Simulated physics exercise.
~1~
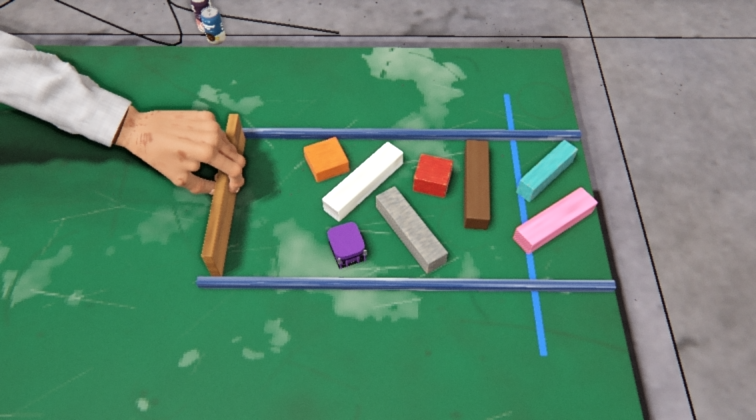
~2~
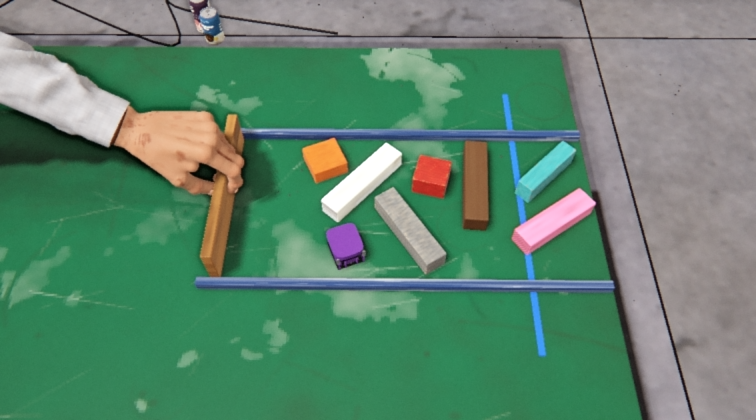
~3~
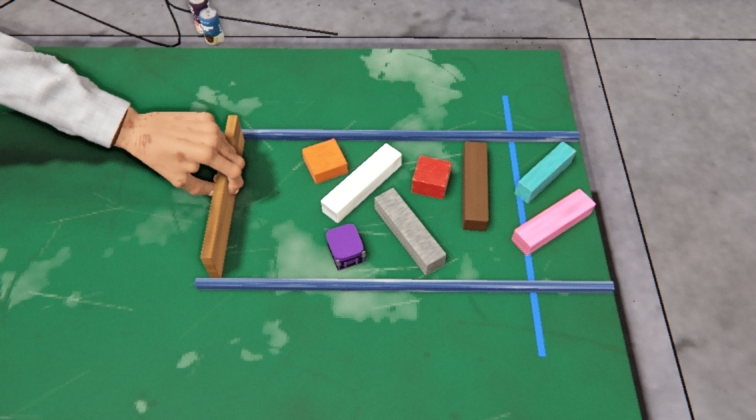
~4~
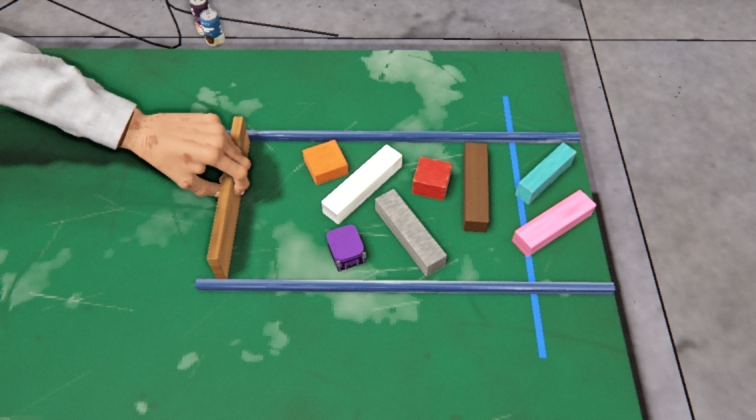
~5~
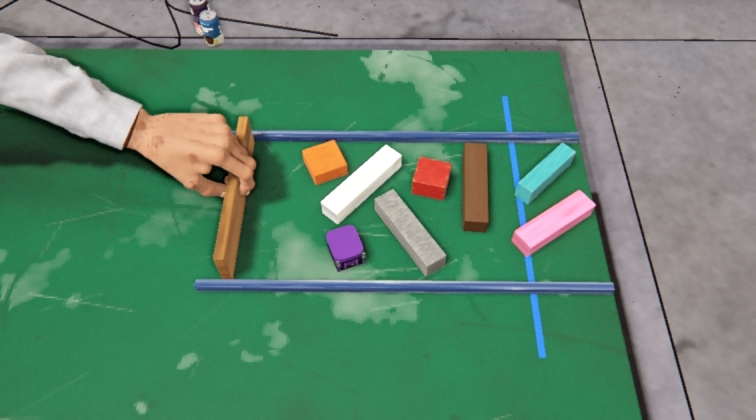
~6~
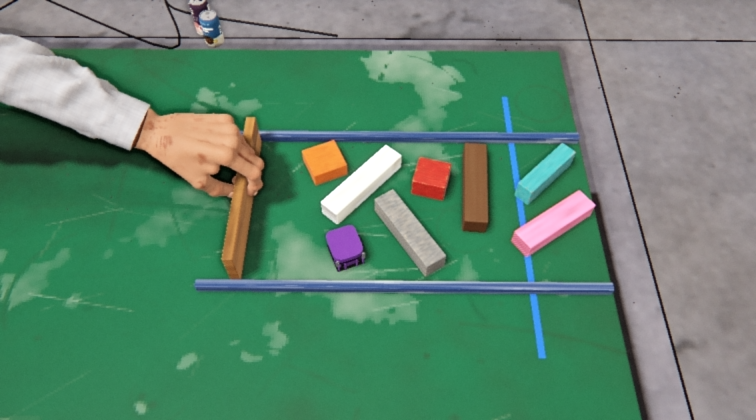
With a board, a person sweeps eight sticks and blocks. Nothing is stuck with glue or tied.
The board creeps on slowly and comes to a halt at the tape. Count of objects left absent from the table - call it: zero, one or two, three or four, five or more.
My call is three or four.
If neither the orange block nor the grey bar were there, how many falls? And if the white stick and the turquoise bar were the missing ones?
Result: 1 in the first case, with 2 in the second.
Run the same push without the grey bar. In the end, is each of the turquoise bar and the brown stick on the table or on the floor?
The turquoise bar is lost; the brown stick is lost.
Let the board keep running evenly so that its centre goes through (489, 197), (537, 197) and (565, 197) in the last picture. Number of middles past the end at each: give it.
1, 4 and 6.
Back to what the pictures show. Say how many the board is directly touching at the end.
At rest, 3 are in contact.
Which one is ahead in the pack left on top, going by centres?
Going by centres, it is the red block.
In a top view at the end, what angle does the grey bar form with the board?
Some 5 degrees.
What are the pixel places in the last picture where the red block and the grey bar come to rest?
The first one ends at (583, 189), the second at (570, 239).
Early on, none off yet; turquoise bar at rest near (545, 174); pink stick at rest near (554, 223); brown stick at rest near (475, 186).
A while later, none off yet; turquoise bar travelled a little near (565, 181); pink stick at rest near (555, 224); brown stick travelled a little near (533, 193).
Finally, the number that fall off is three or four; lost, brown stick, pink stick and turquoise bar.
